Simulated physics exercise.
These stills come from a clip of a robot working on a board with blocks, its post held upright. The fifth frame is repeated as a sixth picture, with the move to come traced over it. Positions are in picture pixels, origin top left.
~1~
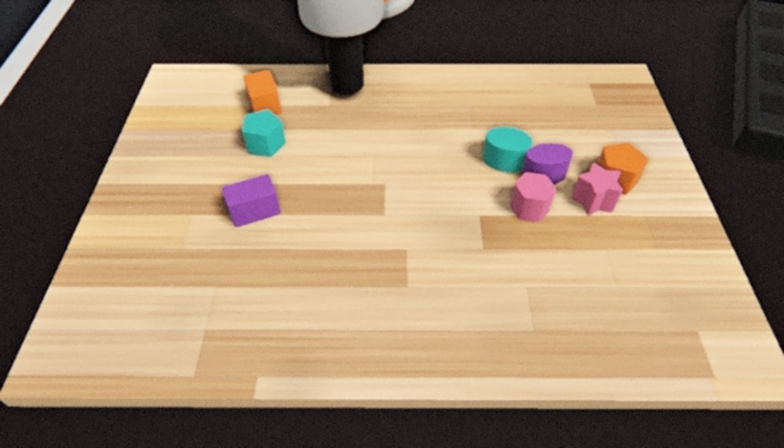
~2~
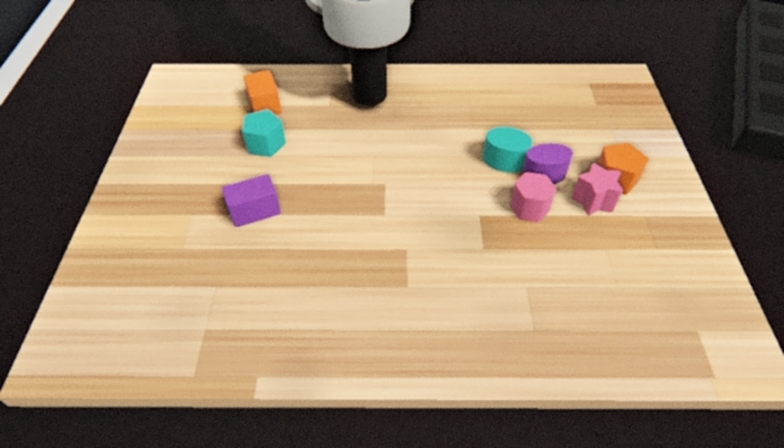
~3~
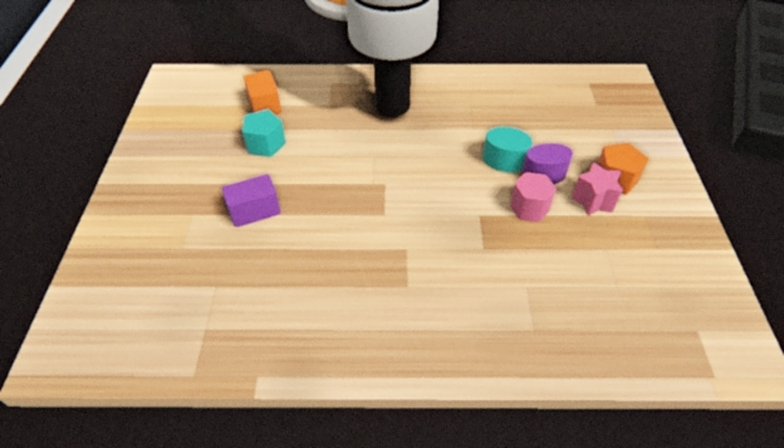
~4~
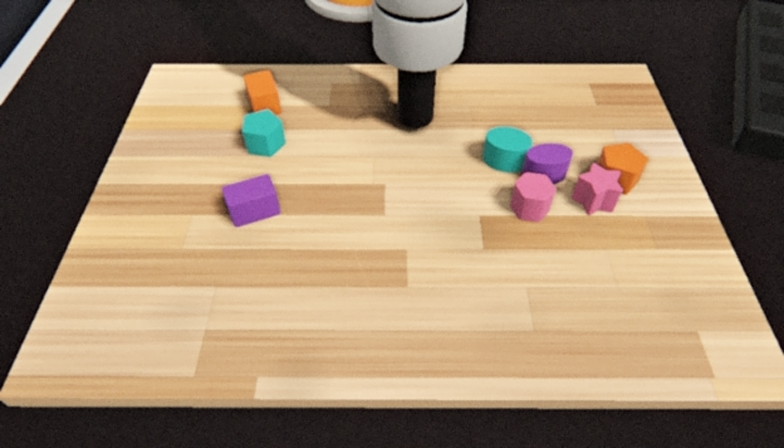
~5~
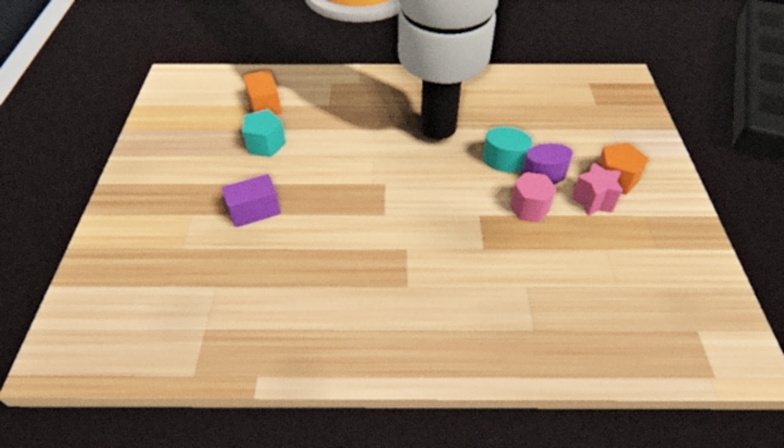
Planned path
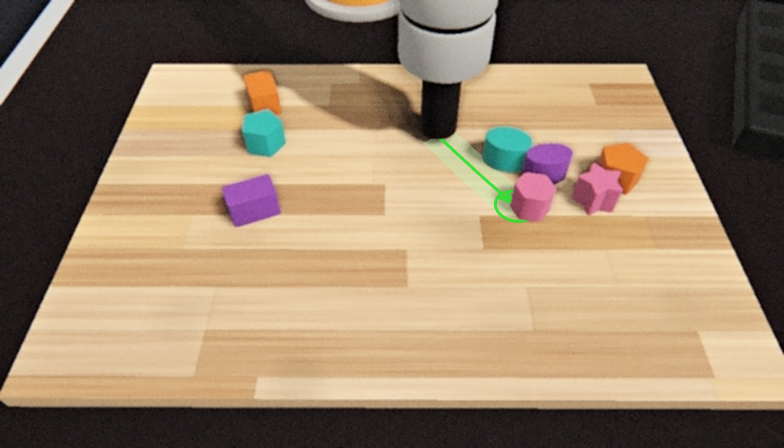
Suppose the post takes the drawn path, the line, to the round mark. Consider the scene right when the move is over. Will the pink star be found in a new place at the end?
No
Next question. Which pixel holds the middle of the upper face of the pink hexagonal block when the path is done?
Put as a pixel place, it's (558, 200).
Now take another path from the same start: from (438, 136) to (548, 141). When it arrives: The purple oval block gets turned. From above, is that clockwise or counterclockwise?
It makes a counterclockwise turn.
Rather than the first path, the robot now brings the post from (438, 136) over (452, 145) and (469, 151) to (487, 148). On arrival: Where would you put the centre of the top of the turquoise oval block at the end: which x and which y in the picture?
Its top middle: (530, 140).
The drawn path runs from (438, 136) directly to (516, 206).
The first path, step by step. One third of the way, post (463, 150); nothing pushed yet.
Two thirds of the way, post (489, 173); turquoise oval block (526, 143), turned 55° anticlockwise; purple oval block (567, 155), turned 25° clockwise.
At the end, post (518, 198); turquoise oval block (526, 143), turned 55° anticlockwise; pink hexagonal block (558, 200), turned 15° anticlockwise; purple oval block (568, 155), turned 25° clockwise; pink star not moved.
